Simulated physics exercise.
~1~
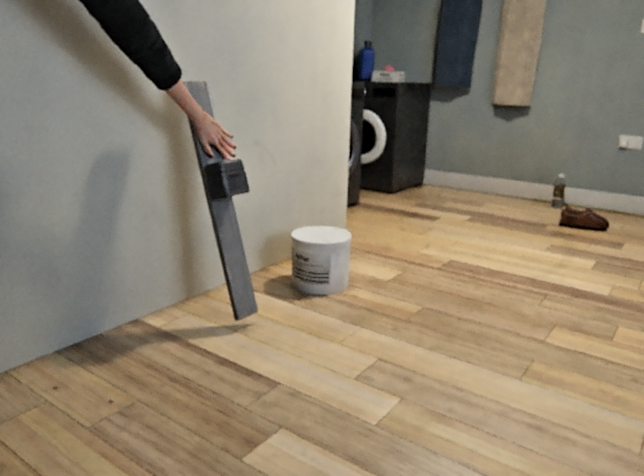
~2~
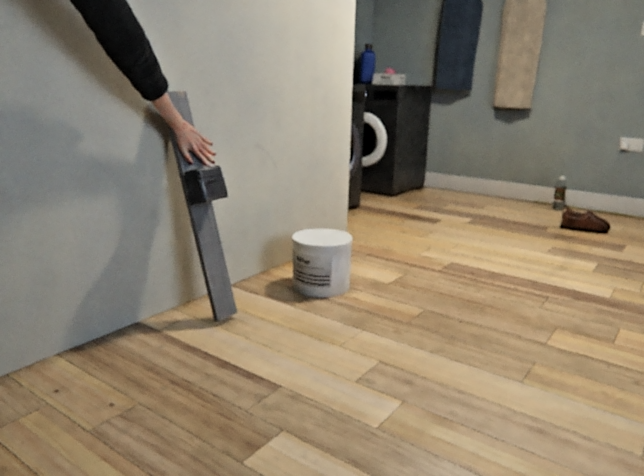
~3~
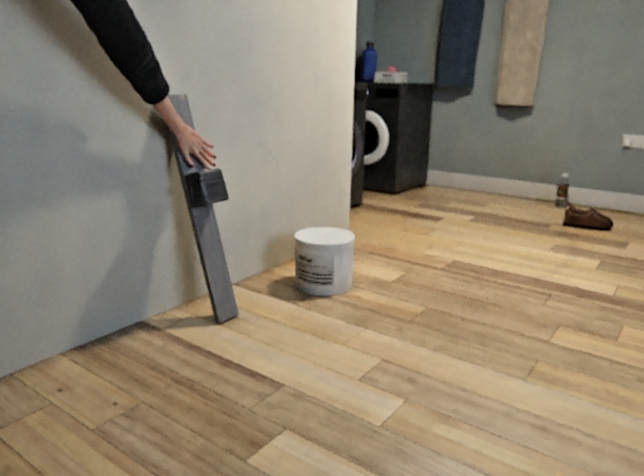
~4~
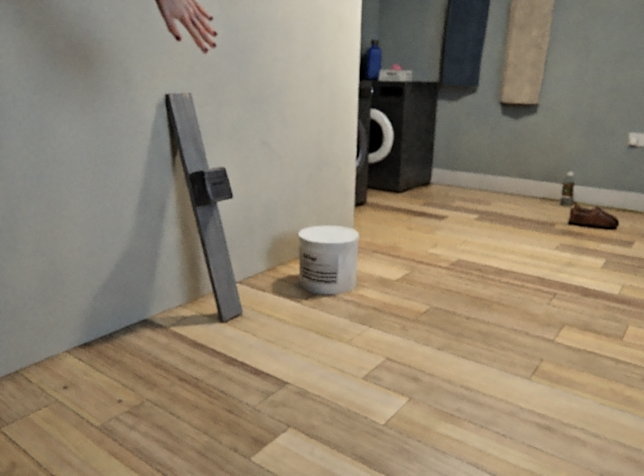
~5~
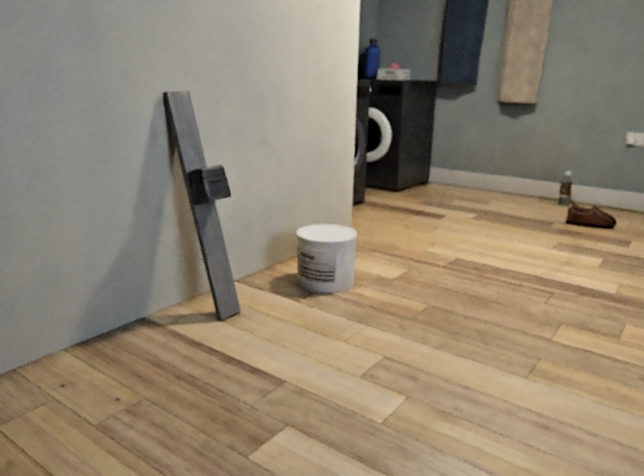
We see a hand lean a long grey plank with a small dark block attached against a pale wall, shifting it slightly left beside a white pail on a wooden floor. The hand lets go and withdraws, and the plank stays leaning in place.
